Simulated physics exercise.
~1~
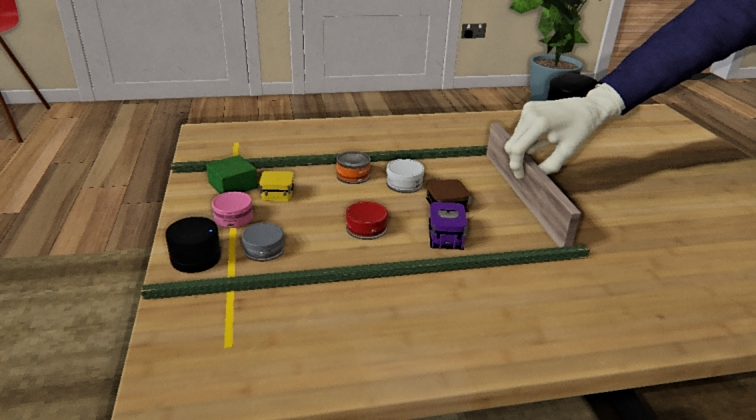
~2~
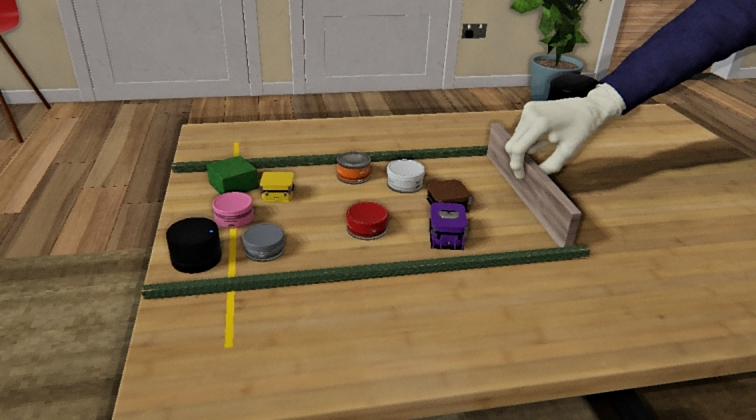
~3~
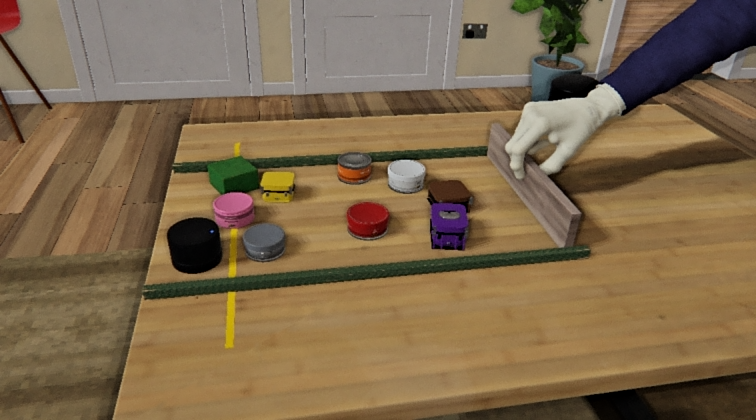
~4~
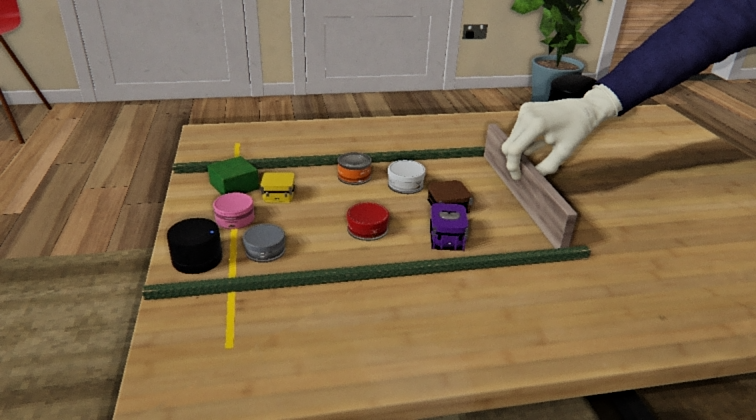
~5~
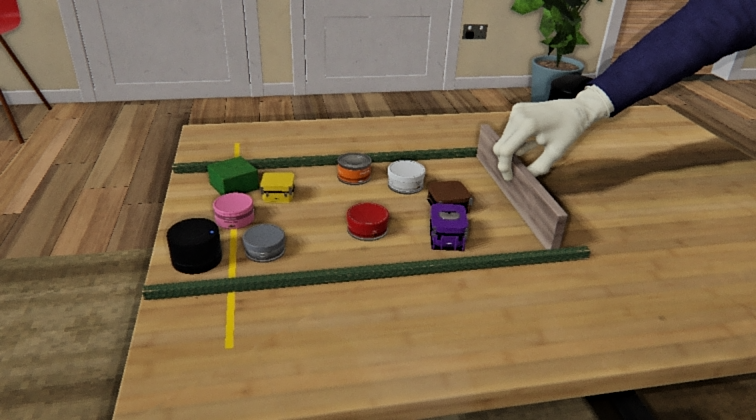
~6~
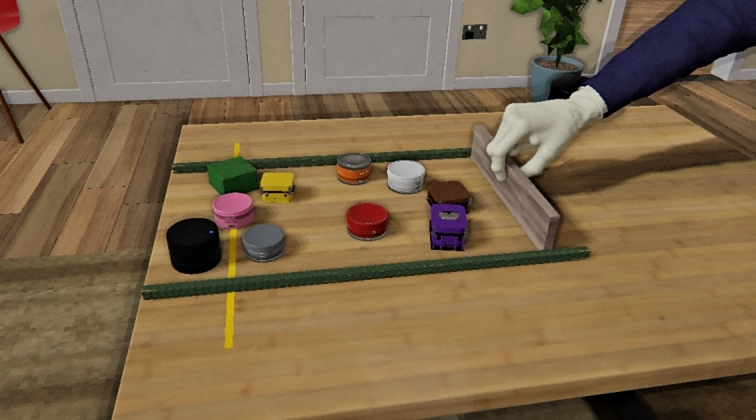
A gloved hand slides a wooden board slightly left toward small, colourful objects on a table.
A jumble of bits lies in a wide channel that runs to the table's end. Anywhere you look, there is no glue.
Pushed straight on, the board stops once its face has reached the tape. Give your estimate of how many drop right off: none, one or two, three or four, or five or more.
My estimate: One or two.
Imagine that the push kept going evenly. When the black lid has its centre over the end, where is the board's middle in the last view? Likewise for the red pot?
Roughly at (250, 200) and roughly at (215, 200).
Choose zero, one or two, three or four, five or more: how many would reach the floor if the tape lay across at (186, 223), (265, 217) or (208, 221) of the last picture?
Five or over; none at all; five or over.
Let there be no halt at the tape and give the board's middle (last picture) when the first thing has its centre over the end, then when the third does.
The middle is at about (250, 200), later at about (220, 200).
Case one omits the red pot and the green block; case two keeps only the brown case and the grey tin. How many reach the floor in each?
You'd count 1 the first time and 0 the second time.
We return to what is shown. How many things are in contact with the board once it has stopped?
4 of them.
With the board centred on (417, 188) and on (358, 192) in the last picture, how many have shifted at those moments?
The first count is 3, and then it's 5.
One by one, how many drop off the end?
The total is 2.
Soon after, none off yet; black lid at rest near (195, 245); green block at rest near (233, 177); pink tub at rest near (234, 211).
After that, none off yet; black lid displaced a little near (176, 245); green block displaced a little near (221, 176); pink tub displaced about its own width near (197, 216).
In the end, the number that fall off is one or two; gone, pink tub and black lid.
